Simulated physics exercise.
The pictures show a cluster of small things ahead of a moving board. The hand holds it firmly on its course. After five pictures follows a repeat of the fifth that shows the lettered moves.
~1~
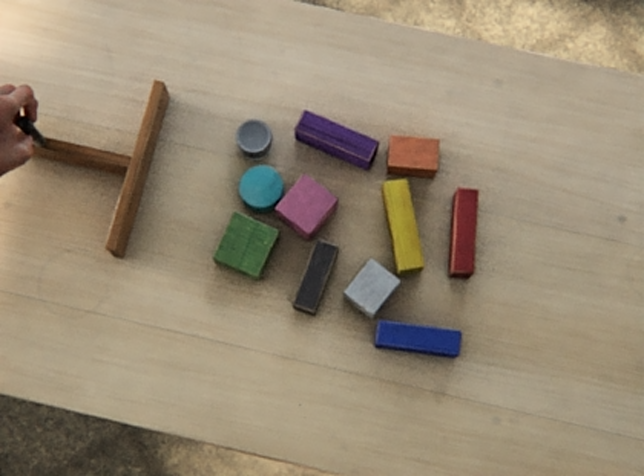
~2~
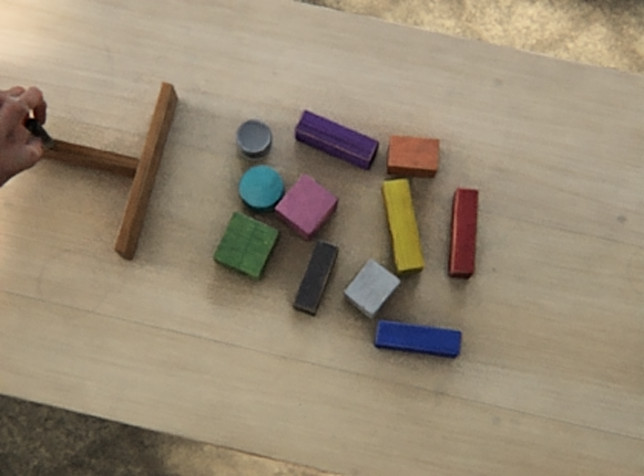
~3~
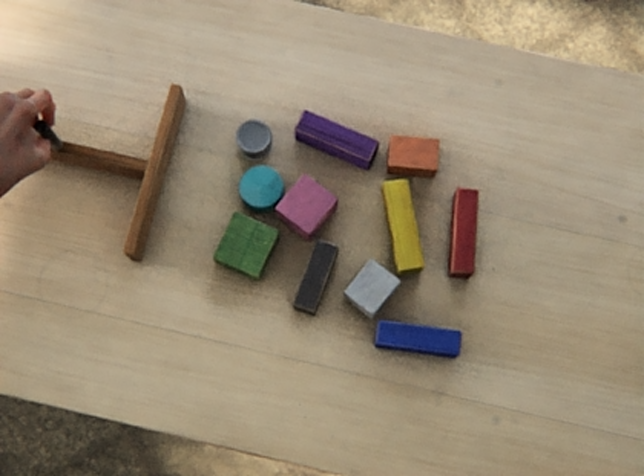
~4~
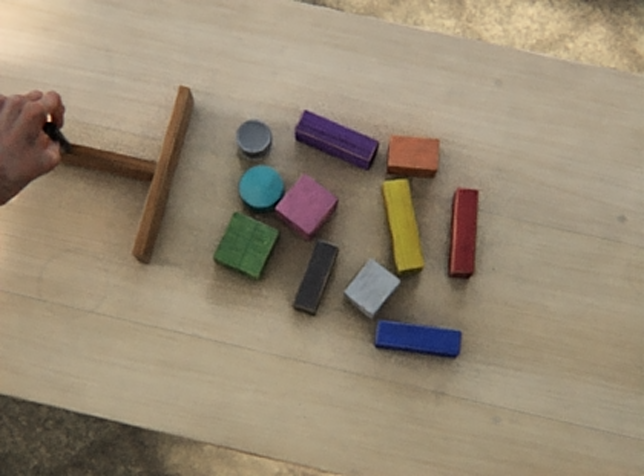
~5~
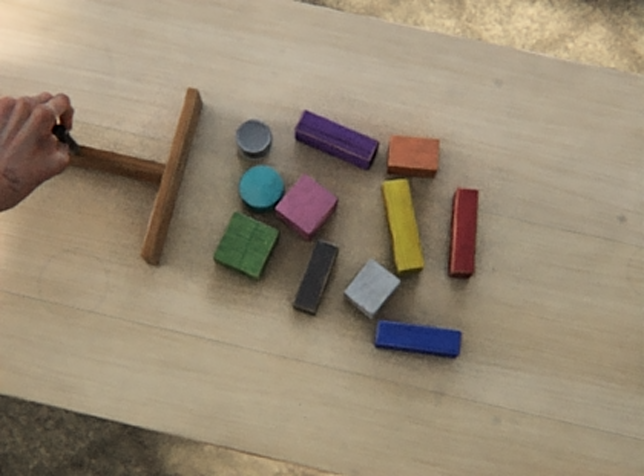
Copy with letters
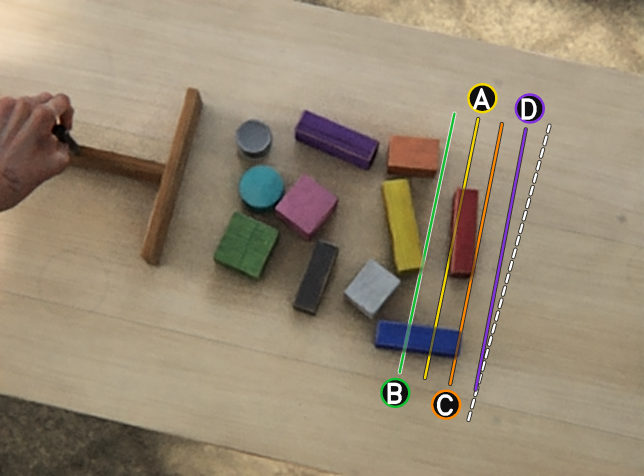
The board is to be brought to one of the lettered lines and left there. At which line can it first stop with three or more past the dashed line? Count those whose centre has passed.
At least to B.
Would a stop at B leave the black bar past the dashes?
No.
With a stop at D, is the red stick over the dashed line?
Yes.
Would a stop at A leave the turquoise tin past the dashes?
By then, no.
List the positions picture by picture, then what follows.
The first picture shows blue stick (417, 339); turquoise tin (262, 189); black bar (316, 278).
The second picture shows board (144, 165); purple stick (336, 140).
The third picture shows board (153, 167); green block (247, 246).
The fourth picture shows board (161, 169); white block (371, 289).
The fifth picture shows board (170, 171); pink block (307, 208); yellow stick (403, 227); blue stick (417, 339).
On the copy, A at (452, 244); B at (428, 239); C at (477, 250); D at (502, 255); the dashed line at (510, 267).
On B. First, board (261, 191); red stick (463, 233); blue stick (417, 339); none across.
Then, board (355, 212); red stick (484, 241); blue stick (446, 352); none across.
Finally, board (427, 228); red stick (549, 271); orange block (552, 184); five across.
By contrast, A gets five across, but is farther than needed; C gets six across, but is farther than needed; D gets ten across, but is farther than needed.
